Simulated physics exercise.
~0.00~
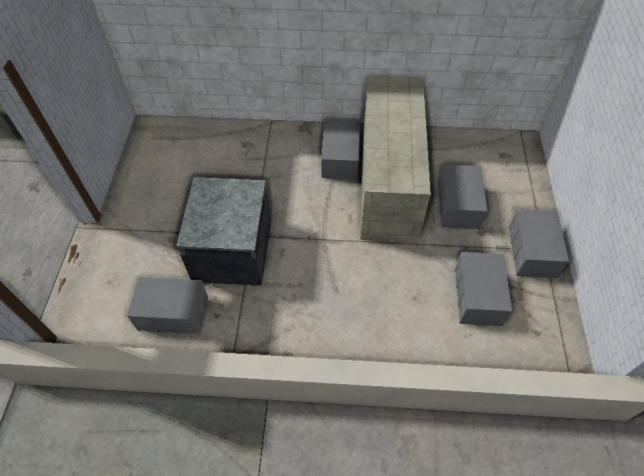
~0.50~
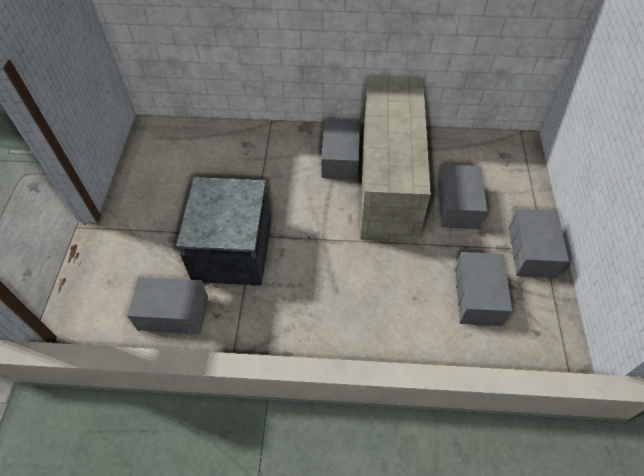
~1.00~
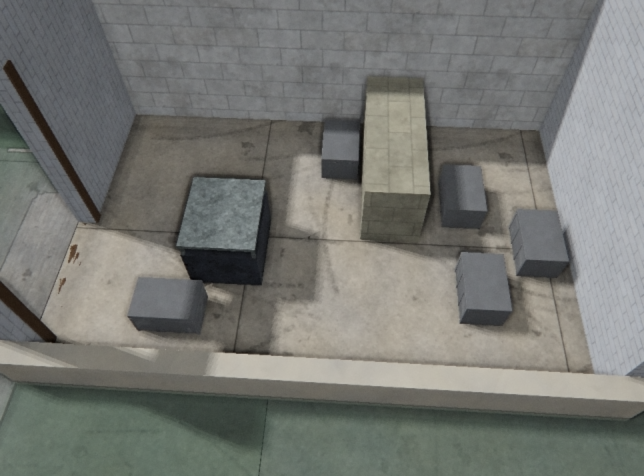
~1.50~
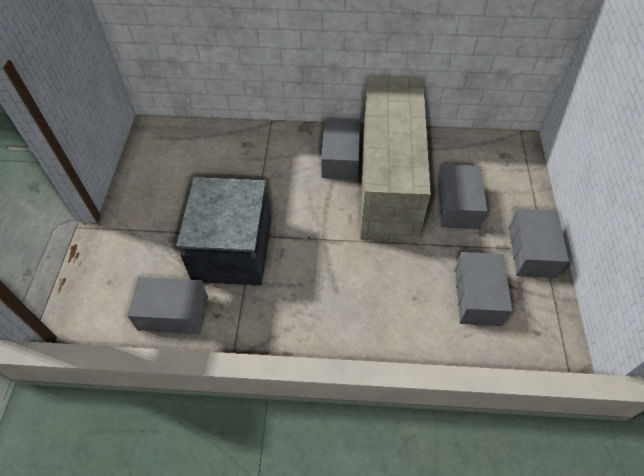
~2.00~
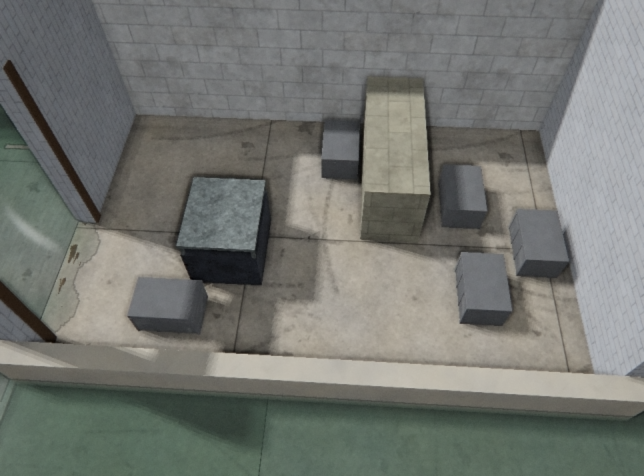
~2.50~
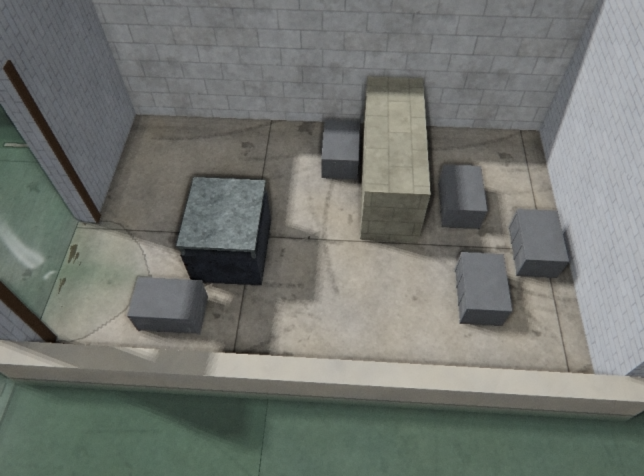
Greenish water spreads outside a small walled room, then spills through the left doorway.
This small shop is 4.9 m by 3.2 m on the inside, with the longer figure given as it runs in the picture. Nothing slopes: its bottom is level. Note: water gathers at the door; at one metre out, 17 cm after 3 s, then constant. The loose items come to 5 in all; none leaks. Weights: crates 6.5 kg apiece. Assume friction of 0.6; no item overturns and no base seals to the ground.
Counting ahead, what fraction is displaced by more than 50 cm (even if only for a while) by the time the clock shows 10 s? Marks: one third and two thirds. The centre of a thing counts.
My guess is it lands in the top band.
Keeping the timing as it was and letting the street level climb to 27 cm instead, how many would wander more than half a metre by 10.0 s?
In that case the number is 5.
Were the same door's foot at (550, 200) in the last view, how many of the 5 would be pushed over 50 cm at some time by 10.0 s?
Then the count would be 4.
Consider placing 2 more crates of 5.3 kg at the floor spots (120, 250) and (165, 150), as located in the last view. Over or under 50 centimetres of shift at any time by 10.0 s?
In that order: More, under.
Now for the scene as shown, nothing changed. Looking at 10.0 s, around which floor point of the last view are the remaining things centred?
Somewhere near (452, 206).
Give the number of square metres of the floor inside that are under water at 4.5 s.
About 5.5 m2.
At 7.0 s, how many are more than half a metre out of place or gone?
I get 2.
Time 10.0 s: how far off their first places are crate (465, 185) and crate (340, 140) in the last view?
0 cm and 120 cm respectively.
After 3.5 s 0 of 5 are over 50 cm from their spots; 0 afloat.
After 4.5 s 1 of 5 are over 50 cm from their spots; 1 afloat.
After 7.0 s 2 of 5 are over 50 cm from their spots; 2 afloat.
After 10.0 s 4 of 5 are over 50 cm from their spots, and 4 have been at some point; 4 afloat.
